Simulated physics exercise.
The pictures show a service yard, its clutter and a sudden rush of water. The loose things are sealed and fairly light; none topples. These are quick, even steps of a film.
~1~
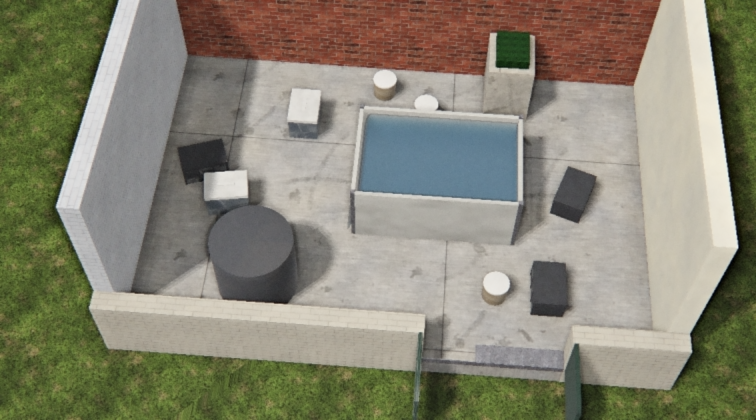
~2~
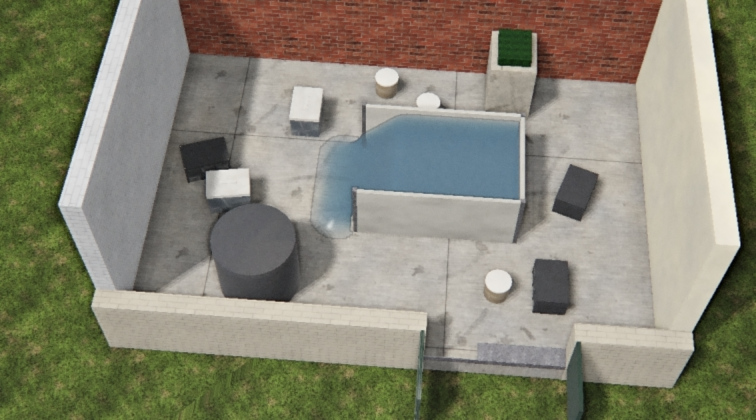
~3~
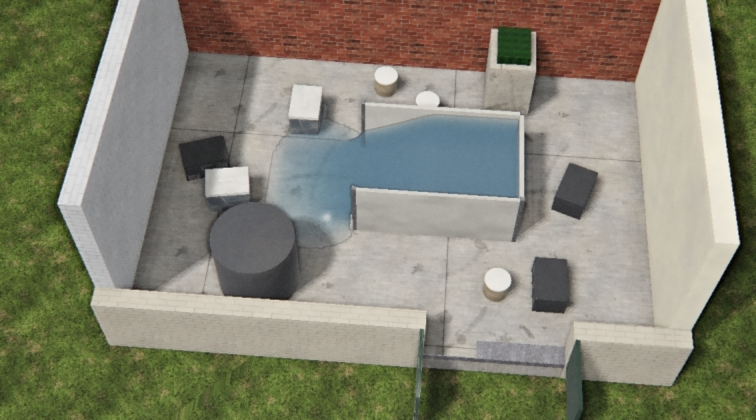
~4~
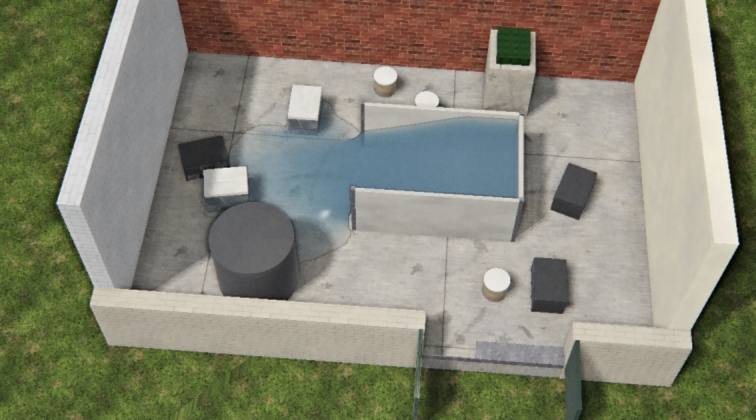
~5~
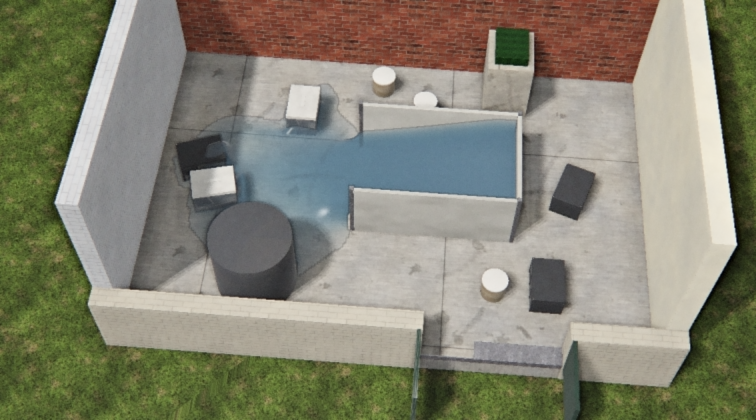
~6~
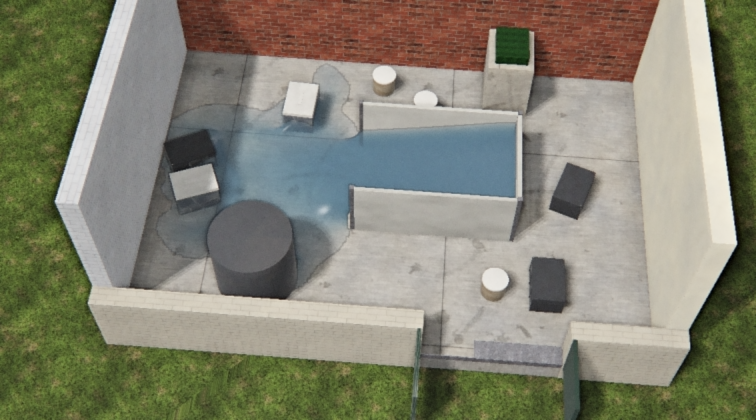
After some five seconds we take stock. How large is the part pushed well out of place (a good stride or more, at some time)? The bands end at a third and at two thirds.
That comes to two thirds or more.
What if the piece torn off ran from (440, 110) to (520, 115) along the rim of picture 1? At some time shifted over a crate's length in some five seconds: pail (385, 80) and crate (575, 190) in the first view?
As listed: Pushed that far, never so far.
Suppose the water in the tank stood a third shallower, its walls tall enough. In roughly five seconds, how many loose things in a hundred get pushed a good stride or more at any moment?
Close to 60 %.
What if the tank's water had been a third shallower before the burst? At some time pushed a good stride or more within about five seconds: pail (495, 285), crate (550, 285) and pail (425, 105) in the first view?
One after the other: Less than that, short of that, shifted that much.
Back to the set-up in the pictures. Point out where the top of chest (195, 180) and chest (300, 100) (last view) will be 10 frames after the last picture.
Close to (154, 223) and (245, 52).
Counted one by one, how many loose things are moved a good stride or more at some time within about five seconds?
It comes to 6.
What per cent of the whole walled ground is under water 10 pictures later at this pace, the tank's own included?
Near 50 in a hundred.
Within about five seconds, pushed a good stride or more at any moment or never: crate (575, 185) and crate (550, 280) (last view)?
As listed: No, short of that.
A moment on, 1 of 8 are well off their spots; 2 afloat.
Next, 3 of 8 are well off their spots; 3 afloat.
Later, 5 of 8 are well off their spots; 3 afloat.
In the end, 6 of 8 are well off their spots, and 6 have been at some point; 5 afloat.
